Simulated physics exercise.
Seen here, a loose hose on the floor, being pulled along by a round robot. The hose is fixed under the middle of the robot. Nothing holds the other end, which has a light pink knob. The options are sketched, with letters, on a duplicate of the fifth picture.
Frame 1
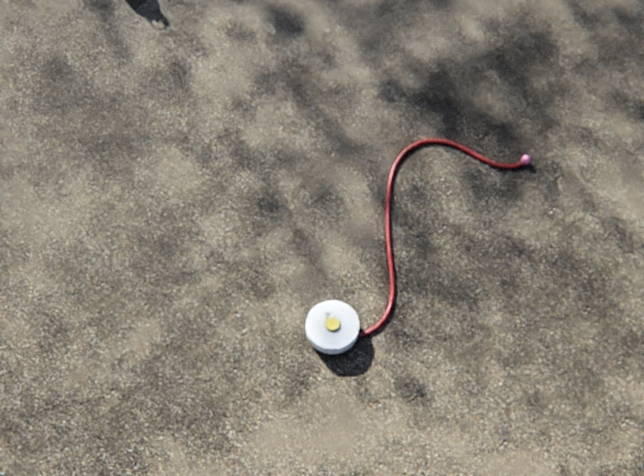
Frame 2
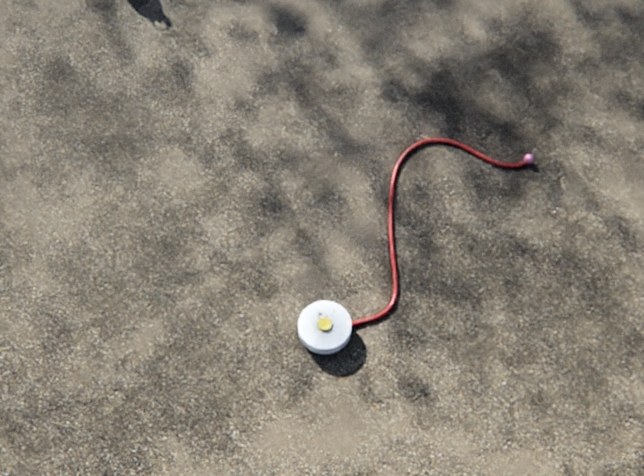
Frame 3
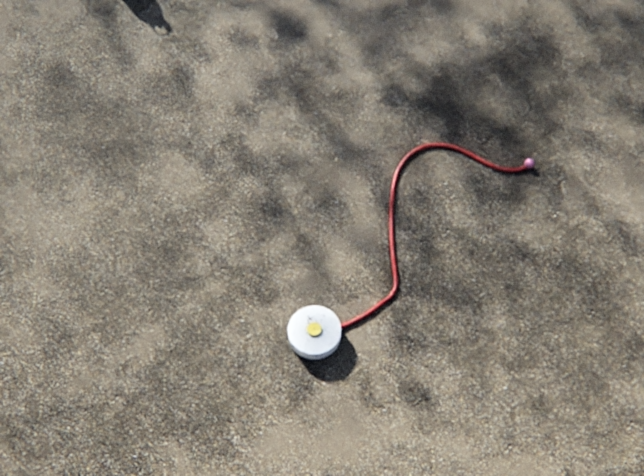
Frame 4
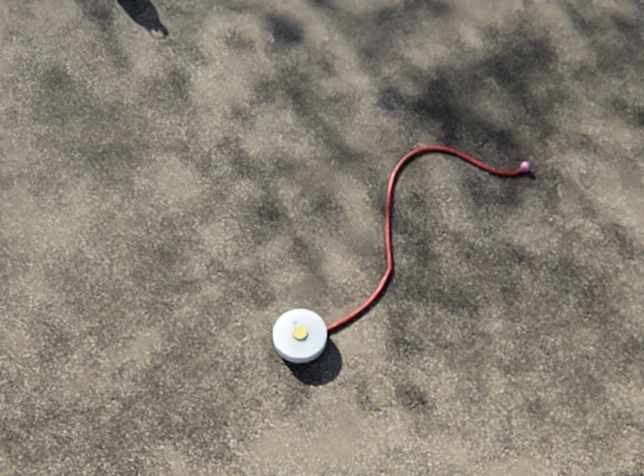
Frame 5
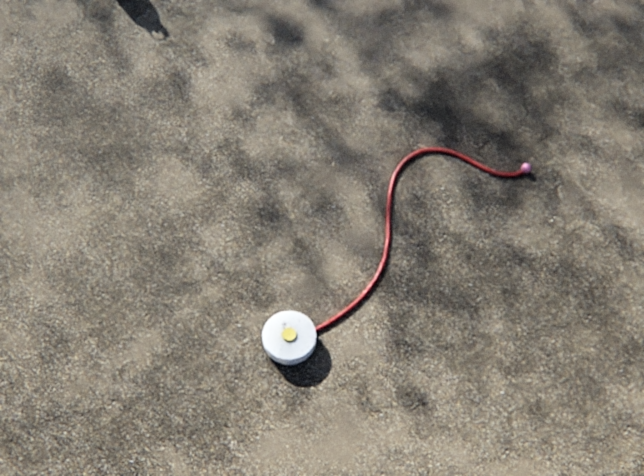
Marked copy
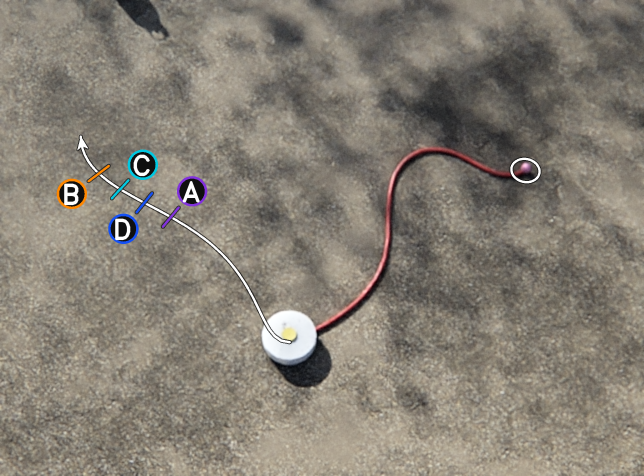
The clip shows a round white robot with a yellow spot pulling a red hose a short way left across shadow-dappled ground; the hose's lower bend gradually opens into a smoother curve while its pink-knobbed far end barely shifts.
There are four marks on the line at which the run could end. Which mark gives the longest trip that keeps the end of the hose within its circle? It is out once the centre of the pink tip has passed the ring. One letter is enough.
Mark D.
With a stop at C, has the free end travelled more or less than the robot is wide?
Less.
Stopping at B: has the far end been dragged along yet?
By then, yes.
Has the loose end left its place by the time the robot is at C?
By then, yes.
On the copy, A at (171, 217); B at (99, 173); C at (120, 189); D at (144, 203); the ring at (525, 170); the route from (290, 342) via (184, 225) to (81, 137).
On D. First, robot (245, 281), middle of the hose (390, 205), free end (526, 168).
Then, robot (196, 229), middle of the hose (381, 203), free end (526, 168).
Finally, robot (143, 198), middle of the hose (338, 194), free end (521, 170); the free end is still in its ring.
By contrast, A is safe but short; B drags the free end to (474, 171); C drags the free end to (498, 170).
